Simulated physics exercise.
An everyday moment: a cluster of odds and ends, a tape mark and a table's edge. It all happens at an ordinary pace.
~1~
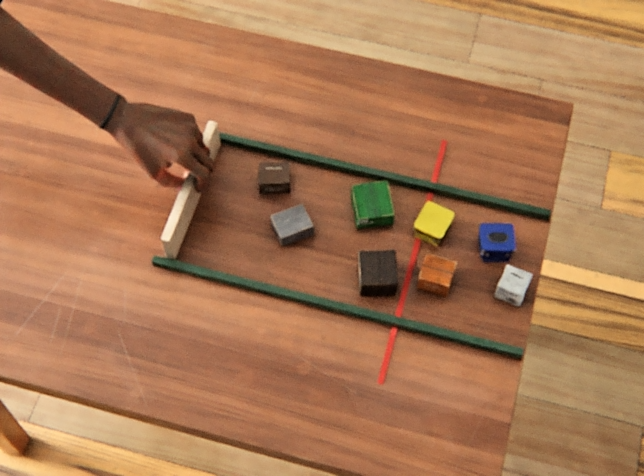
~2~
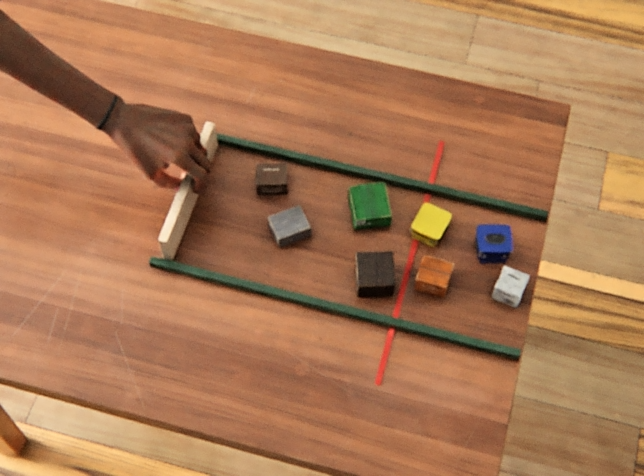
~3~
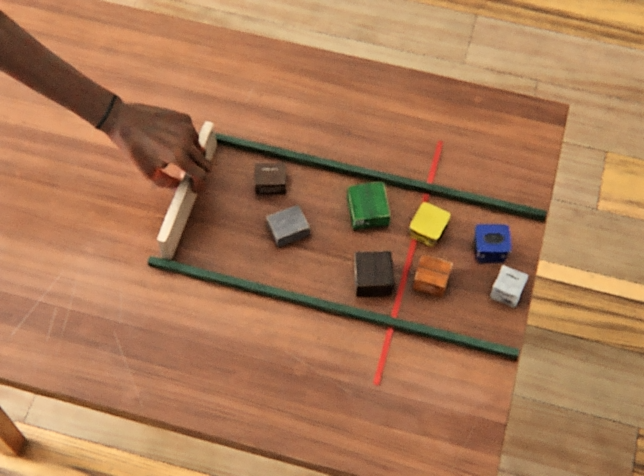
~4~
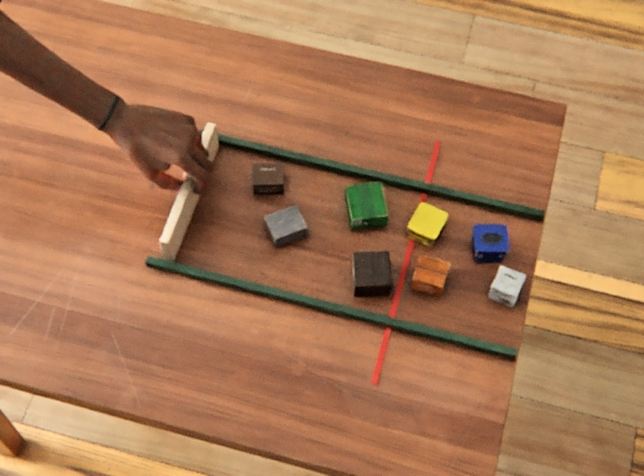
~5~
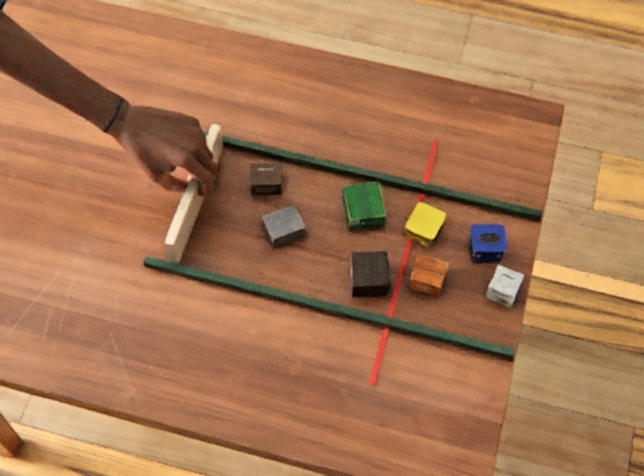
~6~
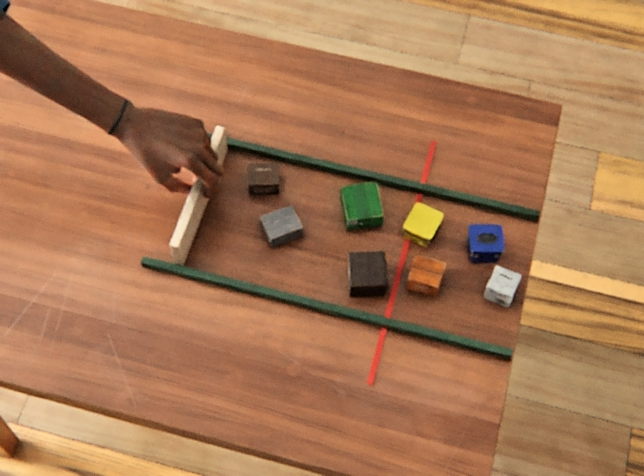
A hand shifts a pale board slightly right toward eight scattered blocks on a table.
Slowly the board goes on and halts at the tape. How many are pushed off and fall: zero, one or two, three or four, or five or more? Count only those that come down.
Here the number that fall off is zero.
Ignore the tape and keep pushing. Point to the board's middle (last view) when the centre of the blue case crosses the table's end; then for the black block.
Its middle is around (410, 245) and around (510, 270).
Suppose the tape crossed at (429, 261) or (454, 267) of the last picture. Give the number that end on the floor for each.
Try by try, 1 and 3.
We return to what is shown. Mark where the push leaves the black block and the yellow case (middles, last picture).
About (412, 292), and the other about (495, 239).
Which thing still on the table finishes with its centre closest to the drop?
It is the blue case.
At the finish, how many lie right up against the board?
It touches 3.
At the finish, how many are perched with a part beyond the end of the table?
That would be 1.
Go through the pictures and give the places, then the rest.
In the first frame, white box (513, 285); blue case (496, 242); orange box (437, 275); board (192, 190); tape (415, 254).
In the second frame, blue case (493, 244); yellow case (431, 225).
In the third frame, orange box (432, 276); board (188, 190).
In the fourth frame, white box (507, 286); black block (372, 274).
In the fifth frame, blue case (487, 243); grey block (284, 226).
In the sixth frame, white box (502, 287); blue case (485, 244); orange box (426, 276); board (200, 195); tape (404, 255).
Early on, none off yet; white box at rest near (502, 287); blue case at rest near (485, 244); orange box at rest near (426, 276).
Finally, the number that fall off is zero.
